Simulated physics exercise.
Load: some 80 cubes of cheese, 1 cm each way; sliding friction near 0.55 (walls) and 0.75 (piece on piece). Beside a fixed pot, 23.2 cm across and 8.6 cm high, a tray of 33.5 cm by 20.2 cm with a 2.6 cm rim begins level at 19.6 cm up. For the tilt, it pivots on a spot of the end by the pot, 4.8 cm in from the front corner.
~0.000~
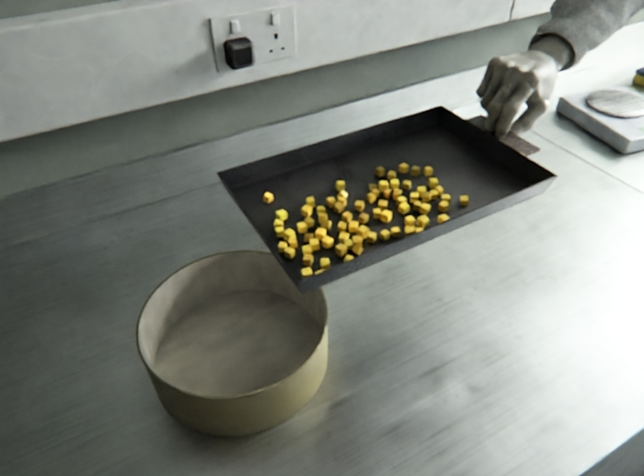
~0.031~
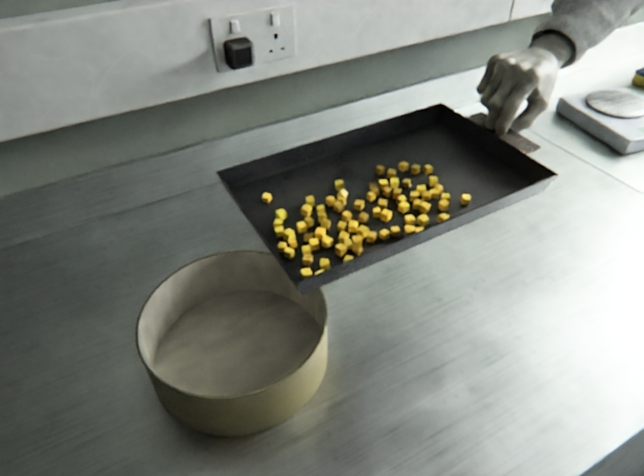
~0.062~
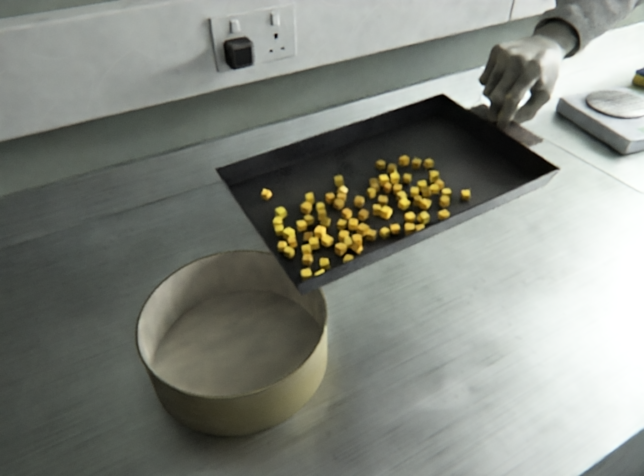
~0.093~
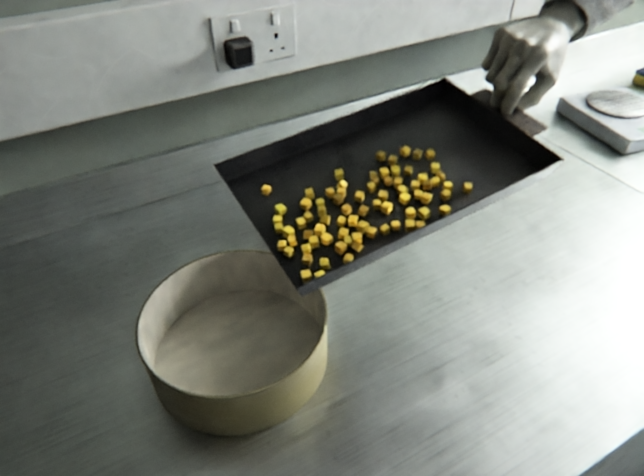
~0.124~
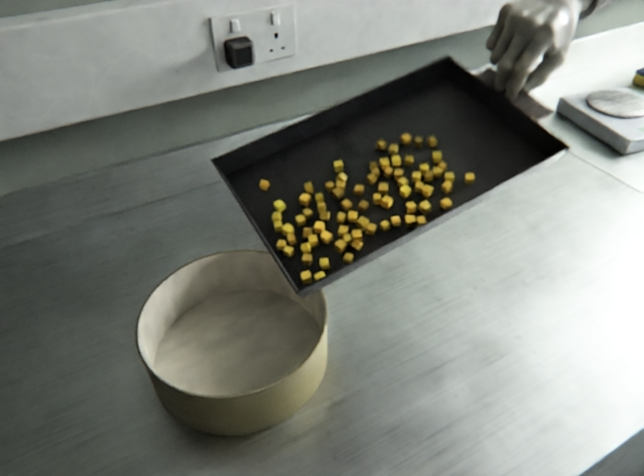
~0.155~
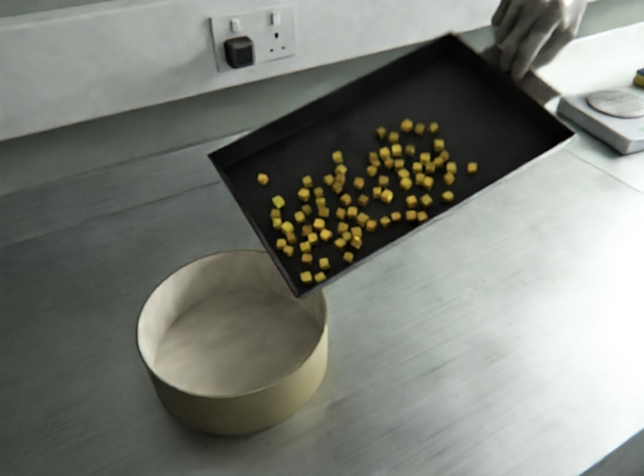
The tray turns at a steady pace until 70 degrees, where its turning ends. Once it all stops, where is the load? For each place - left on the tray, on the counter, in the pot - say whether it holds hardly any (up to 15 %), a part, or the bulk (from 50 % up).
Tray: A part; counter: The bulk; pot: Hardly any.
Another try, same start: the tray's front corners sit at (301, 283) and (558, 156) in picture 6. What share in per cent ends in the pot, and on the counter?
Pot 0 % / counter 35 %.
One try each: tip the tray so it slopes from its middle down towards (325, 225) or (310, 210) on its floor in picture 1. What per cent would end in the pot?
About 50 and 70 per cent.
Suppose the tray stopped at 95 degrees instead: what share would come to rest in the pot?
I'd put it at close to 10 per cent.
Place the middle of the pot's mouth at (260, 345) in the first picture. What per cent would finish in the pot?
I'd put it at around 50 per cent.
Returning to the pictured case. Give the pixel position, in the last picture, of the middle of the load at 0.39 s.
By then the middle of the load sits around (340, 217).
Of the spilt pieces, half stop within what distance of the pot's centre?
Distance: Some 24 cm.
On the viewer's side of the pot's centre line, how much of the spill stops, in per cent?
I'd put it at around 100 per cent.
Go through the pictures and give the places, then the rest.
Tray tilt 0 degrees, front corners at (301, 275) and (549, 175); middle of the pieces at (363, 218); pot at (234, 314), in the first frame.
Tray tilt 1 degrees, front corners at (301, 275) and (549, 173); middle of the pieces at (363, 218), in the second frame.
Tray tilt 3 degrees, front corners at (300, 277) and (551, 167), lowest corner left front; middle of the pieces at (363, 215), in the third frame.
Tray tilt 7 degrees, front corners at (300, 280) and (555, 158), lowest corner left front; middle of the pieces at (363, 211), in the fourth frame.
Tray tilt 13 degrees, front corners at (299, 284) and (561, 146), lowest corner left front; middle of the pieces at (363, 206), in the fifth frame.
Tray tilt 19 degrees, front corners at (299, 288) and (567, 132), lowest corner left front; middle of the pieces at (363, 201); pot at (233, 313). Its pace works out near 200 degrees a second, in the sixth frame.
After 0.30 s, tilt 48 degrees; the tray holds 100 %, the pot 0 %.
Then, at 0.39 s, tilt 65 degrees; the tray holds 100 %, the pot 0 %.
After 0.62 s, tilt 70 degrees; the tray holds 40 %, the pot 0 %.
At rest (2.0 s), tray 25 %, counter 70 %, pot 5 %.
